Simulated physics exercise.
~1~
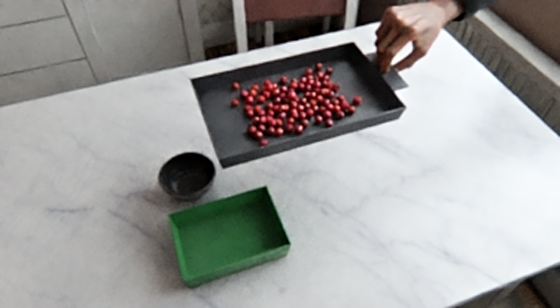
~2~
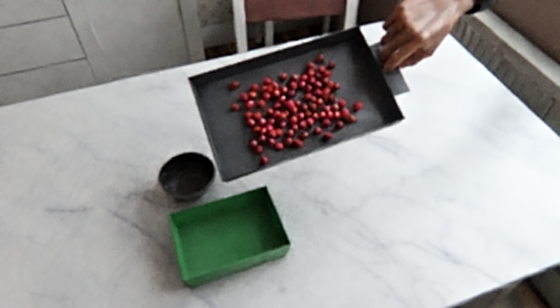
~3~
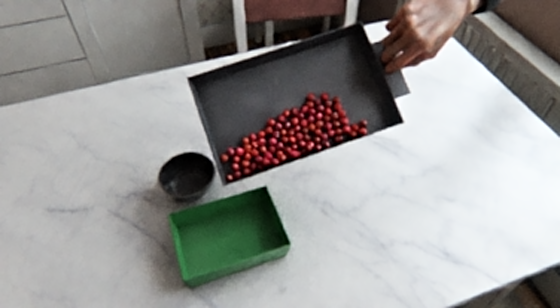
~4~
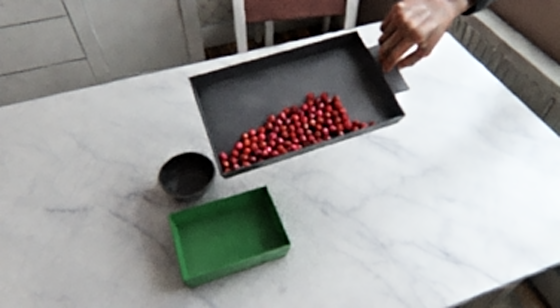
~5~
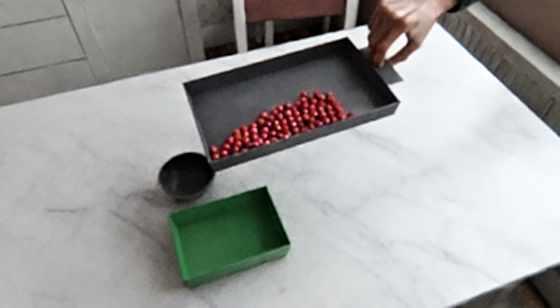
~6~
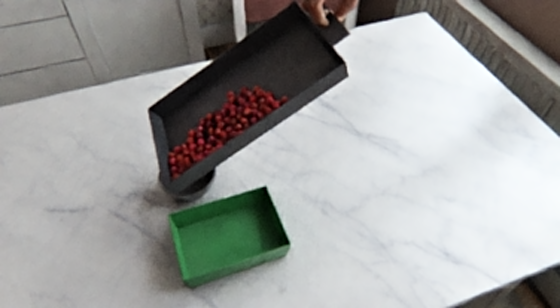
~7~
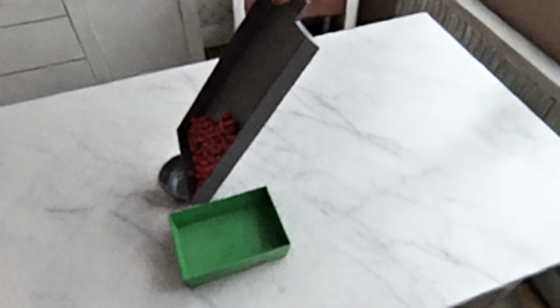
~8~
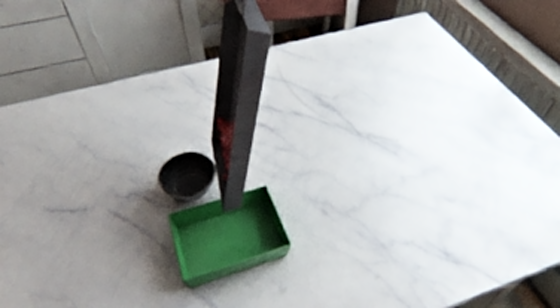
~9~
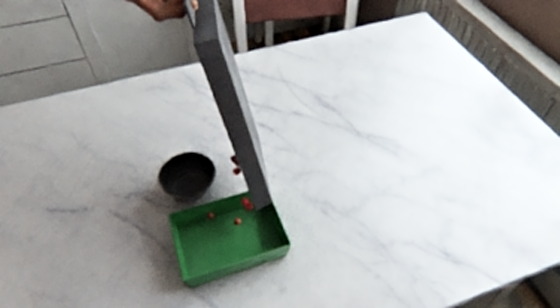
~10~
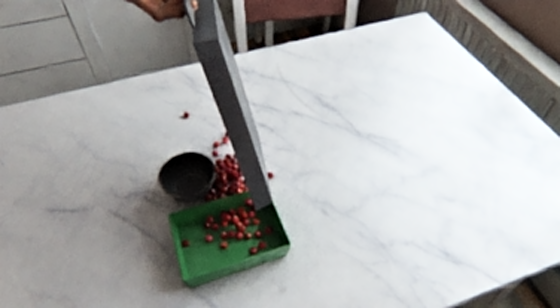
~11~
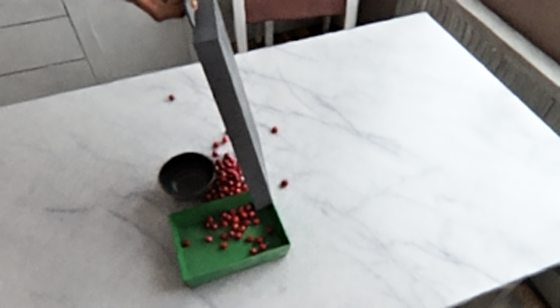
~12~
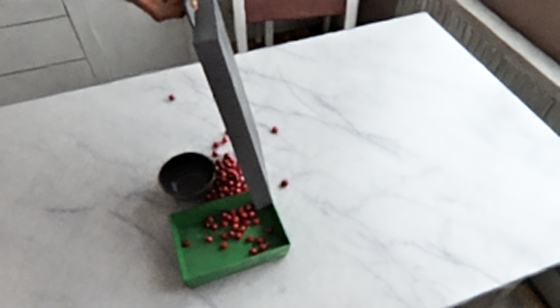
A dark tray of red cranberries, held by a hand, tips and levels slightly above a marble table, then swings left and tilts steeply over a green tin beside a black bowl, spilling some berries into the tin and most onto the table, leaving the bowl empty.
